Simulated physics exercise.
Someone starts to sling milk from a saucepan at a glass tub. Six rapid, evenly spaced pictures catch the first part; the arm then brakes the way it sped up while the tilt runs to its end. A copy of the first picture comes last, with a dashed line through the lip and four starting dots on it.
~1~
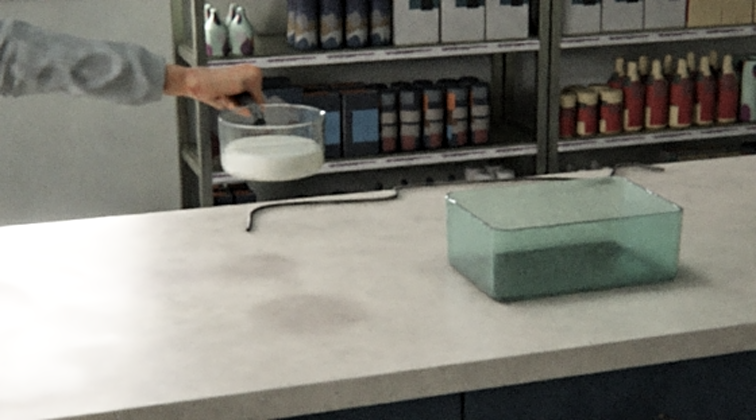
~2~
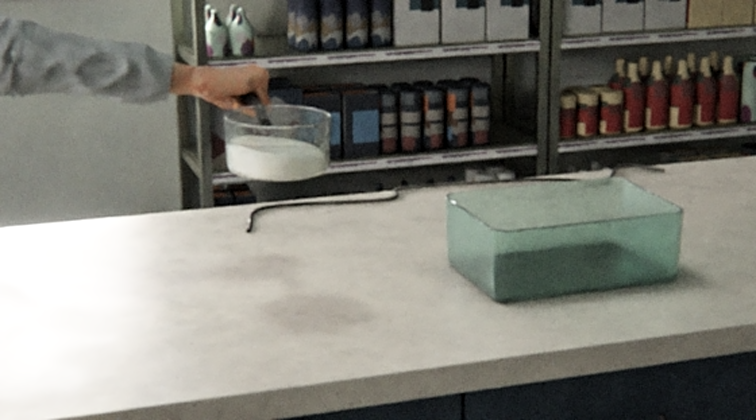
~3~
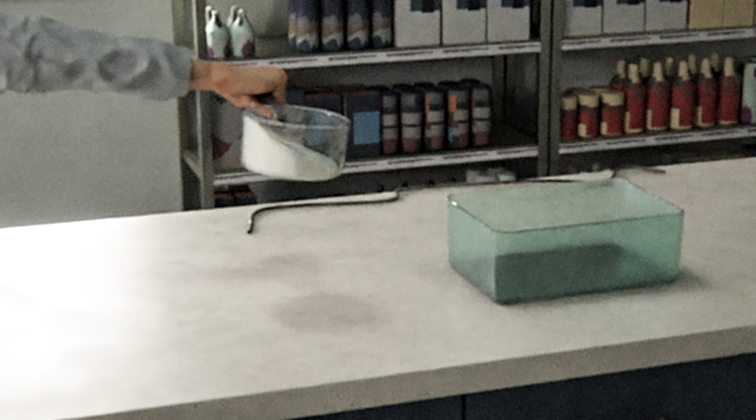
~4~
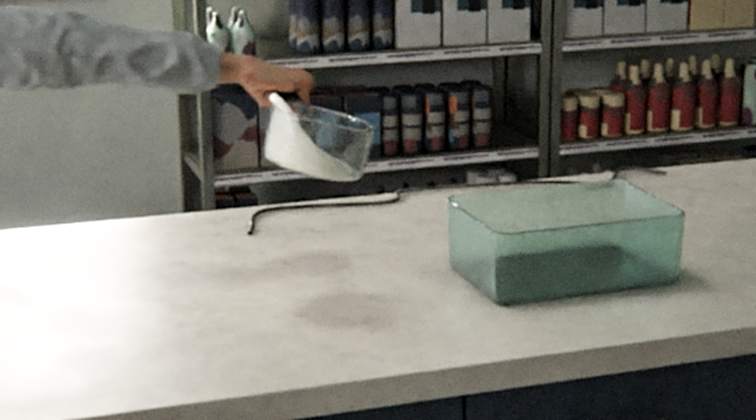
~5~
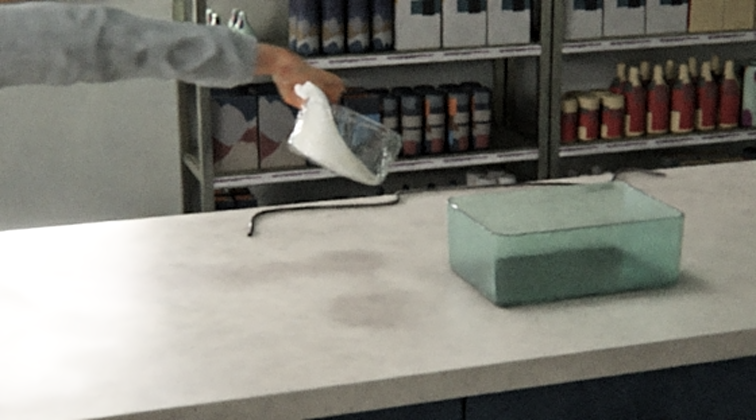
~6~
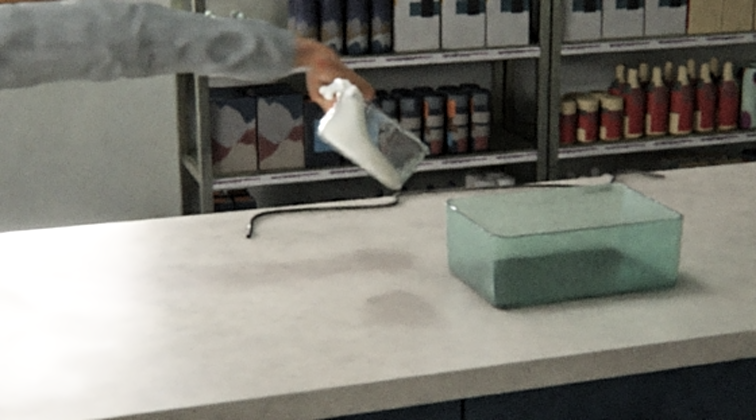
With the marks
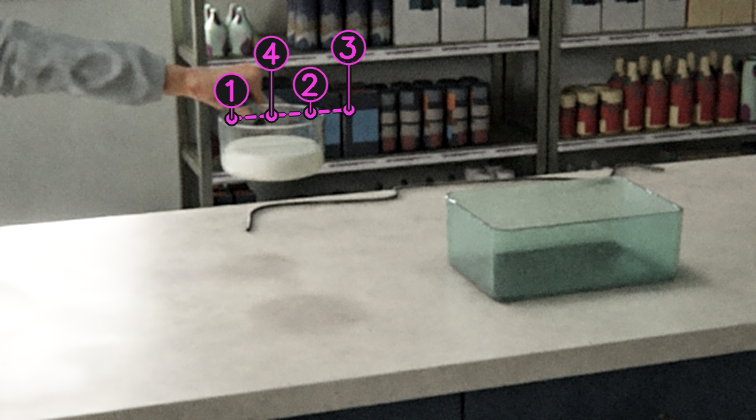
Hand moving a clear saucepan of milk rightward over a pale counter, tilting it steadily toward a greenish glass tub.
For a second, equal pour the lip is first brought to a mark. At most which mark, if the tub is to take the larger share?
Take 4.
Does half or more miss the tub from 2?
No.
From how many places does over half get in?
Three of them.
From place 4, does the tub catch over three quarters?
No, less.
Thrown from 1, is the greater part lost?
Yes, it does.
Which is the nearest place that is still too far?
1.
On the marked copy, 1 at (231, 118); 2 at (310, 112); 3 at (348, 109); 4 at (271, 115).
Choosing 1, about 39 % lands in the tub, 55 % falls short and 6 % goes beside or beyond.
Choosing 2, about 70 % lands in the tub, 21 % falls short and 9 % goes beside or beyond.
Choosing 3, about 84 % lands in the tub, 3 % falls short and 12 % goes beside or beyond.
Choosing 4, about 65 % lands in the tub, 31 % falls short and 4 % goes beside or beyond.
